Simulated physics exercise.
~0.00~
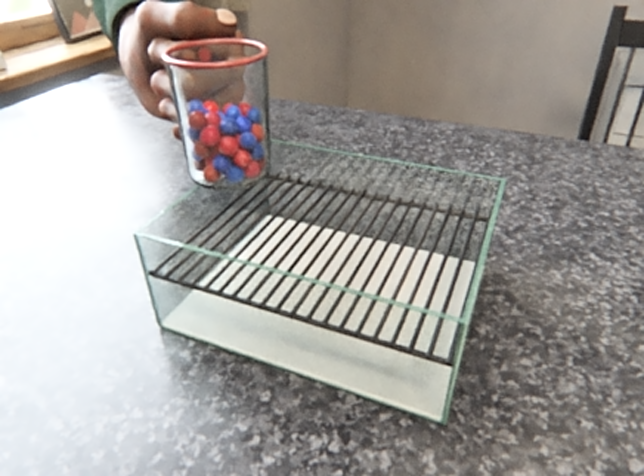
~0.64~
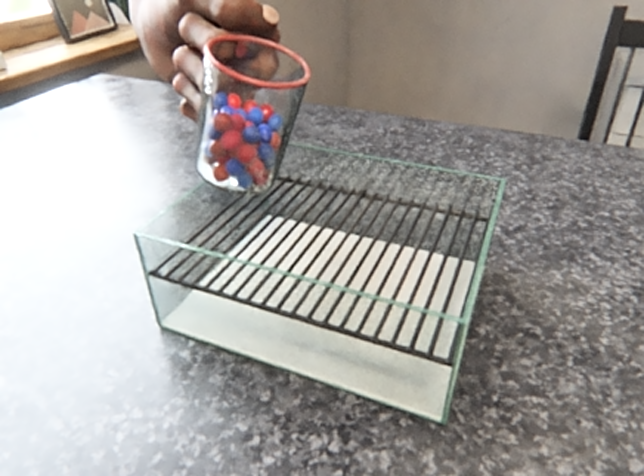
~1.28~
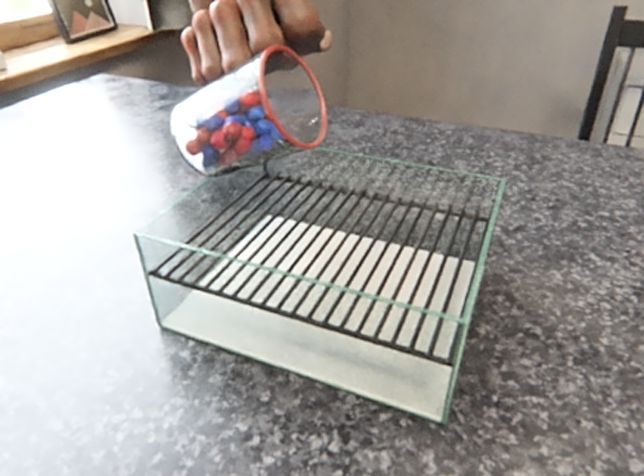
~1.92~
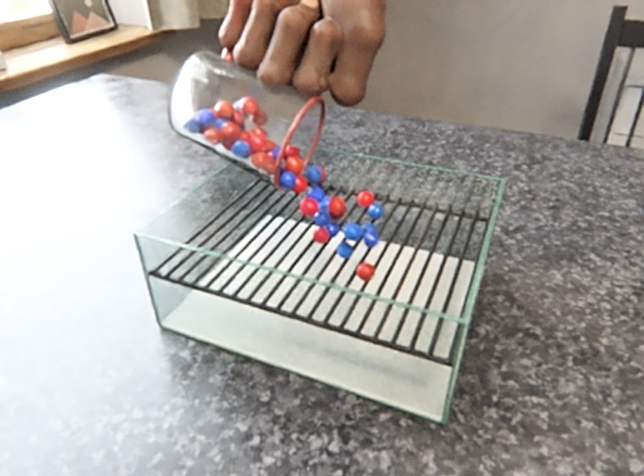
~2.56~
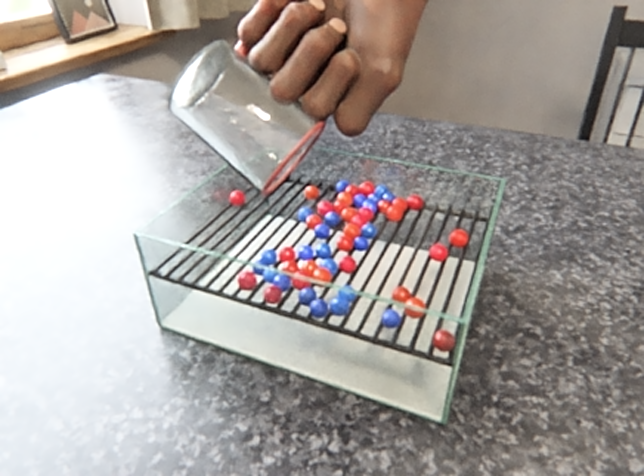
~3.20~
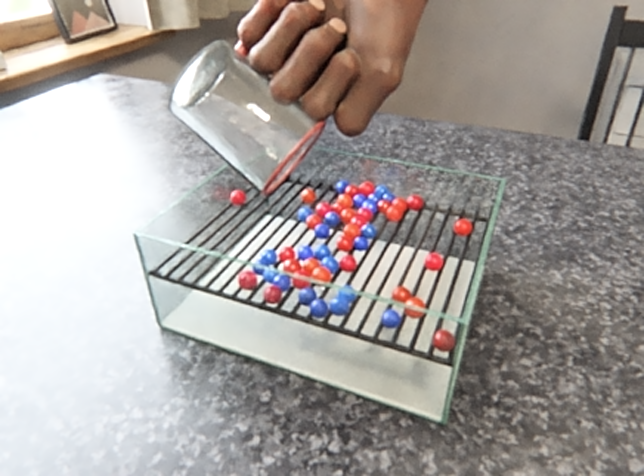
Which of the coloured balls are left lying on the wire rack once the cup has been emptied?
Both colours are left on the rack. The red balls and the blue balls all stay on top of the wires, and none end up underneath.
